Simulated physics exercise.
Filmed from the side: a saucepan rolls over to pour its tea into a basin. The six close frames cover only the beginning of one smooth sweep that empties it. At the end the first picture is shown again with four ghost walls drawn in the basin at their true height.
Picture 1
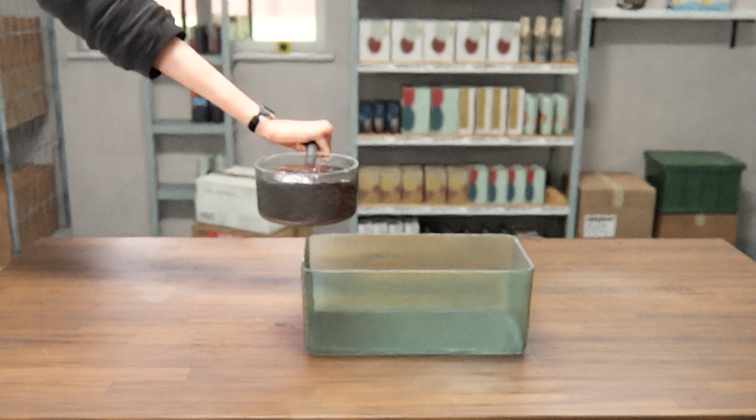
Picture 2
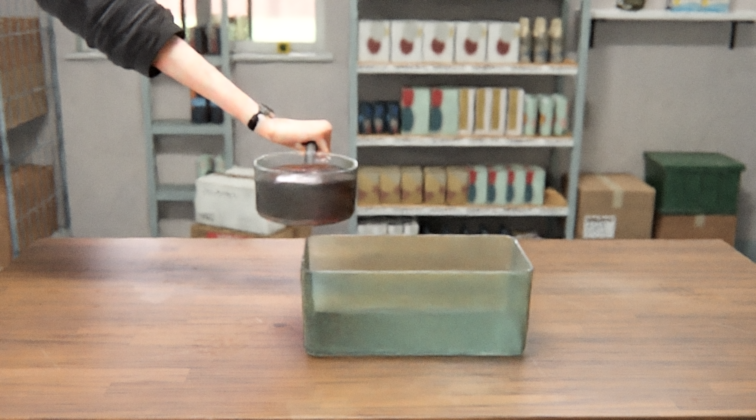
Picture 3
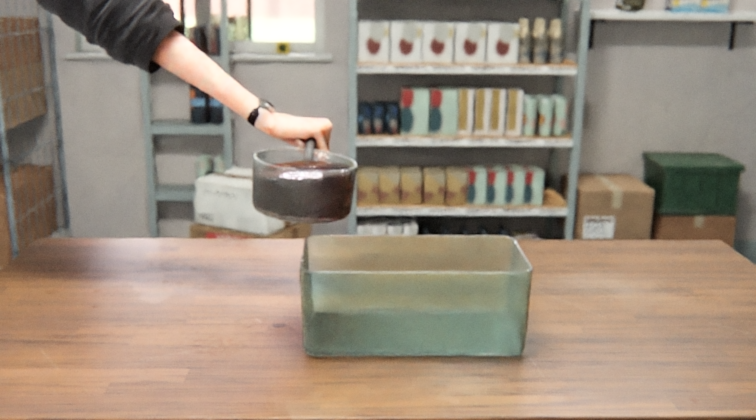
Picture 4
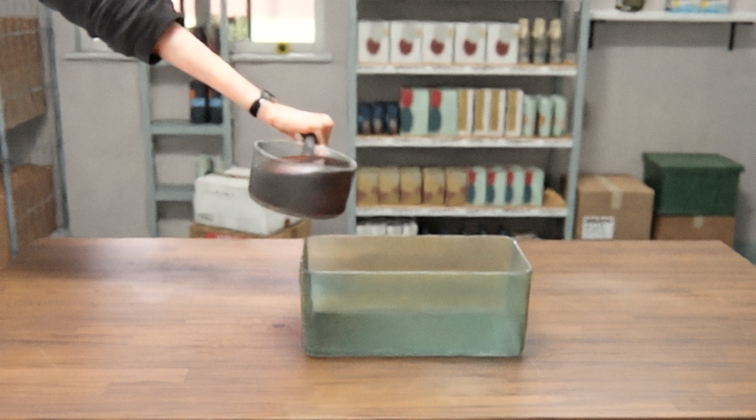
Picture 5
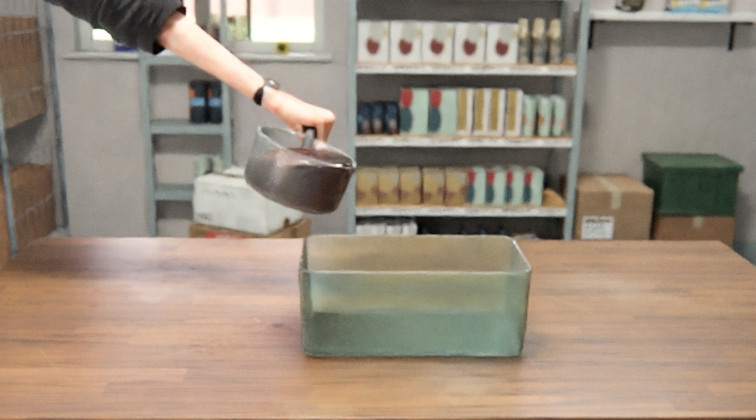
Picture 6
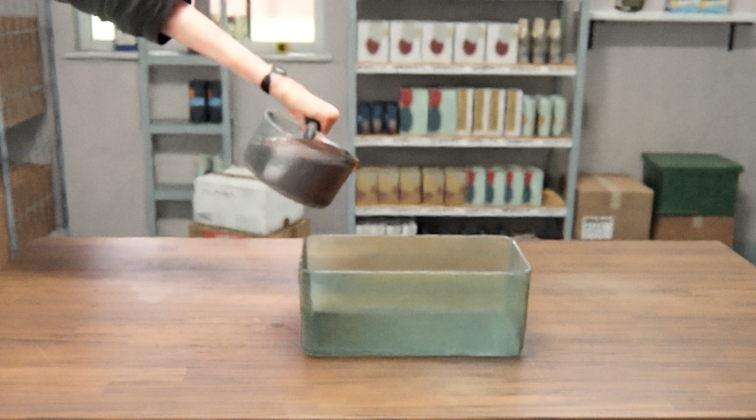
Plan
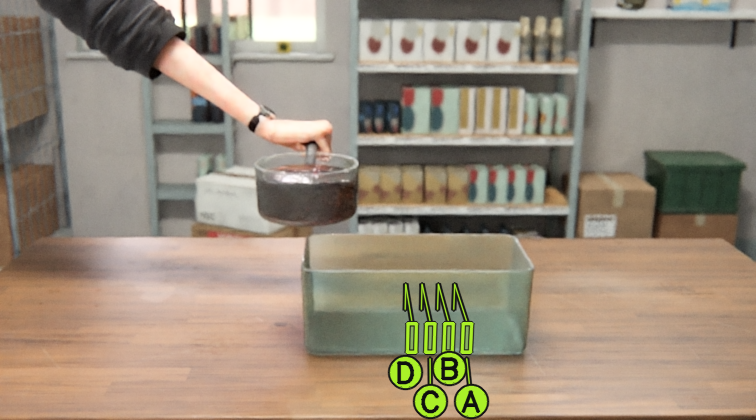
A dark-filled, glassy saucepan held by a hand reaching in from the upper left hangs above a wooden table in a storeroom, seen from the side by a still camera. Below it sits a greenish rectangular basin partly full of pale green liquid, with shelves of boxes behind. The pan stays level at first, then the hand tilts it steadily rightward until dark tea reaches over its lip.
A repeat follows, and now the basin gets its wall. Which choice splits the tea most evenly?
Place B does it best.
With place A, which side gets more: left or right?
The left one.
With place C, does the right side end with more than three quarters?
No.
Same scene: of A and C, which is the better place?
It is C.
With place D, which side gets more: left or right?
The right one.
On the marked copy, A at (466, 358); B at (448, 358); C at (430, 358); D at (411, 358).
If A is chosen, about 80 % ends left of the wall and 16 % right of it; 4 % is lost outside.
If B is chosen, about 52 % ends left of the wall and 42 % right of it; 6 % is lost outside.
If C is chosen, about 31 % ends left of the wall and 64 % right of it; 4 % is lost outside.
If D is chosen, about 20 % ends left of the wall and 75 % right of it; 4 % is lost outside.
